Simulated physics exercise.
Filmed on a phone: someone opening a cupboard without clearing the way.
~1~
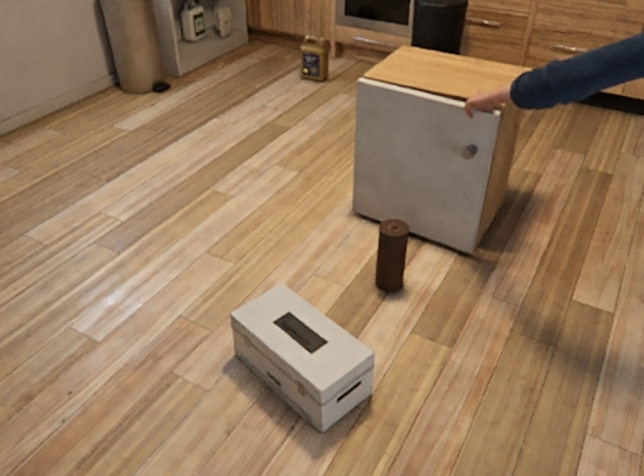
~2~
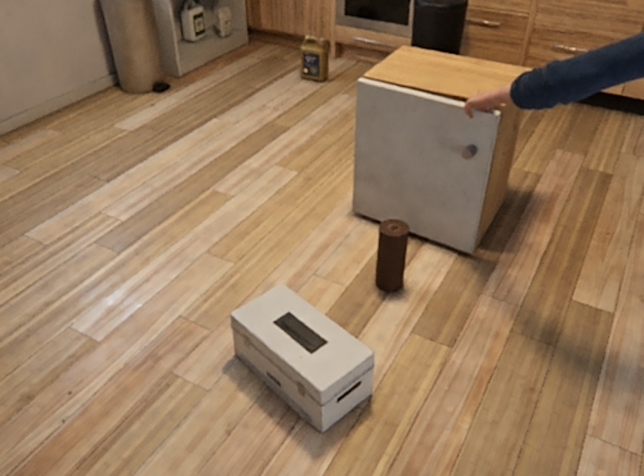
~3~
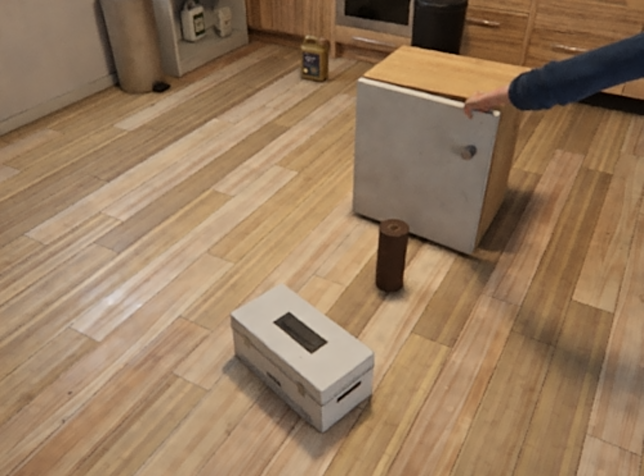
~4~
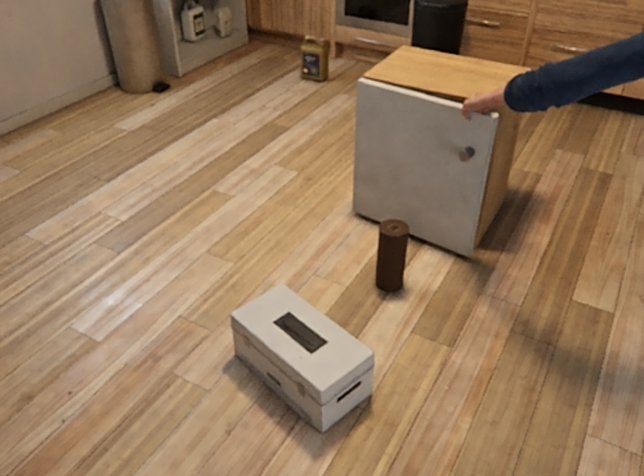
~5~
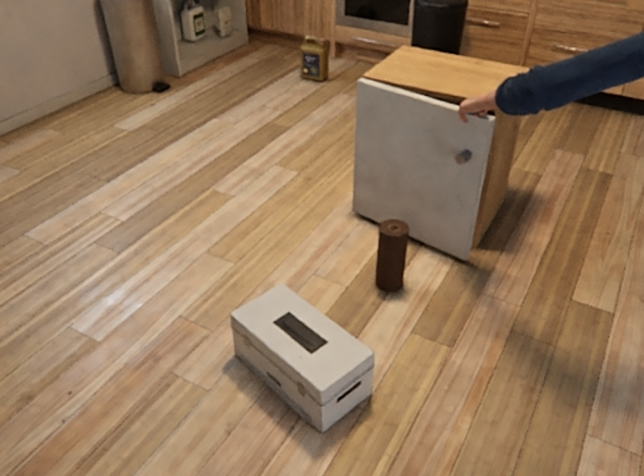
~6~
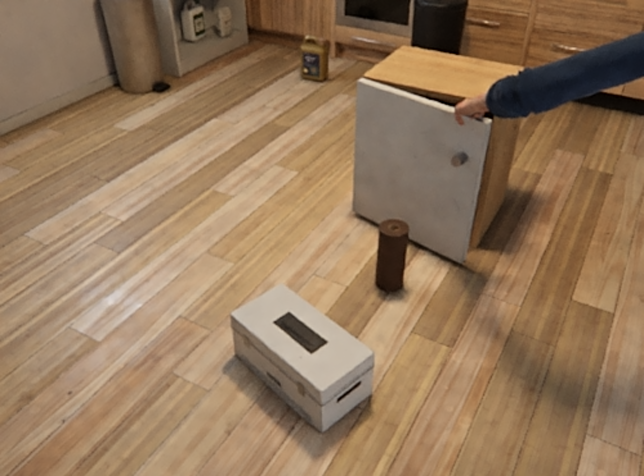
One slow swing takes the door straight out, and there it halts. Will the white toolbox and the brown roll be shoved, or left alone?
Here the white toolbox stays untouched and the brown roll gets shoved.
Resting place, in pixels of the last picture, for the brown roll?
Around (276, 252).
Then, 1.50 s on from there, door 58° open; white toolbox at rest near (300, 353); brown roll displaced about its own width near (349, 262).
In the end, the white toolbox remains where it is, near (300, 353); the brown roll is pushed along, near (276, 252).
